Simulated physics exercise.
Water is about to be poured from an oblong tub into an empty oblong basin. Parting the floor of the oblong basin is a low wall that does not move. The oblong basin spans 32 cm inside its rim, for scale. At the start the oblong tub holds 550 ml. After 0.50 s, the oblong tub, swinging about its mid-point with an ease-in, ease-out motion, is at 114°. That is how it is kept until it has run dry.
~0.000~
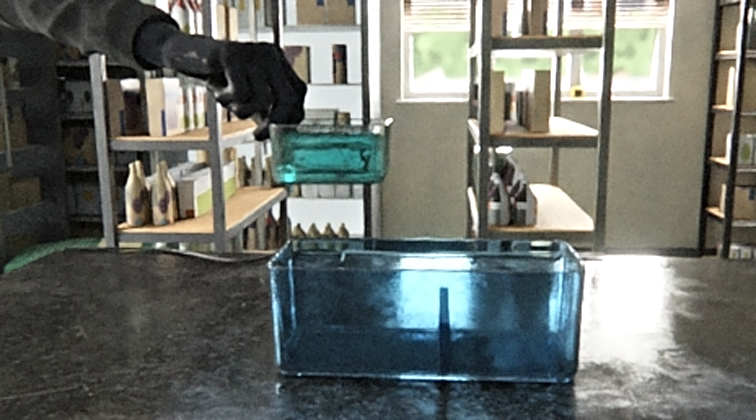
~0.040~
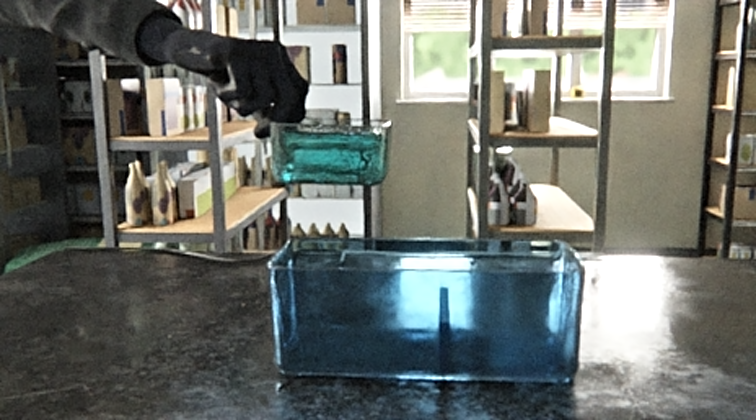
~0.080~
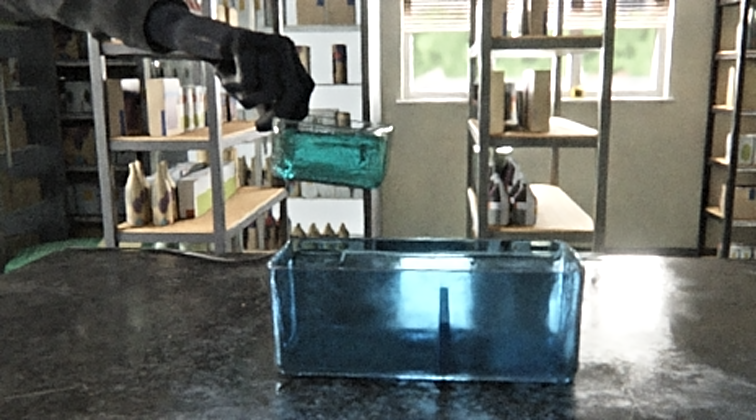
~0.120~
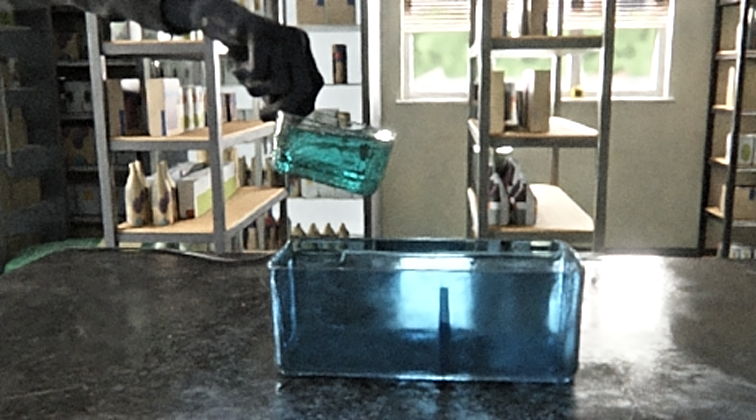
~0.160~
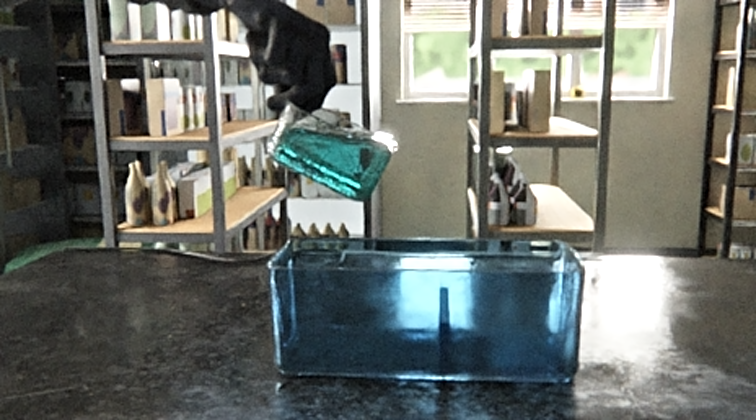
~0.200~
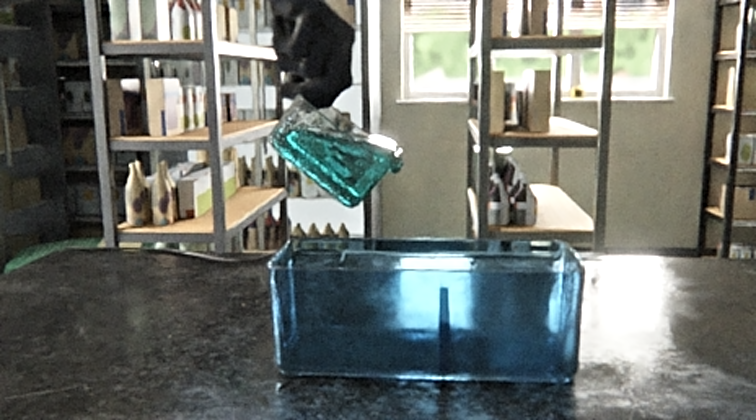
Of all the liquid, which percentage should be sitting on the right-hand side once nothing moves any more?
Around 22 per cent should be sitting there.
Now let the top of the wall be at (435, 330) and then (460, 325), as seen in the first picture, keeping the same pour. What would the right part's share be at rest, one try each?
In turn about 45 and 20 per cent.
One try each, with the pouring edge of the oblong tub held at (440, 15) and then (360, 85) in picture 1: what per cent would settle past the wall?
I'd say 75 percent on the first go, 5 percent on the next.
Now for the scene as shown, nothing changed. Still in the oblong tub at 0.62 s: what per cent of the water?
Around 0 in a hundred is still there.
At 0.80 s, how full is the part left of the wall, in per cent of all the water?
74 %.
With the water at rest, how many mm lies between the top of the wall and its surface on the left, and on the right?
Roughly 40 mm on the left side and roughly 50 mm on the right.
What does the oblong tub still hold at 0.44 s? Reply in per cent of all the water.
Around 10 percent.
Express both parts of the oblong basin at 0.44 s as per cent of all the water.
Left roughly 44 per cent, right roughly 18.
By 0.44 s the tilt is 110° and 9 per cent is still to pour, 43 is left of the wall and 18 right of it.
By 0.62 s the tilt is 114° and 0 per cent is still to pour, 73 is left of the wall and 21 right of it.
By 0.80 s the tilt is 114° and 0 per cent is still to pour, 74 is left of the wall and 21 right of it.
By 1.00 s the tilt is 114° and 0 per cent is still to pour, 75 is left of the wall and 21 right of it.
At rest 75 per cent lies left of the wall, 22 right of it and 4 outside.
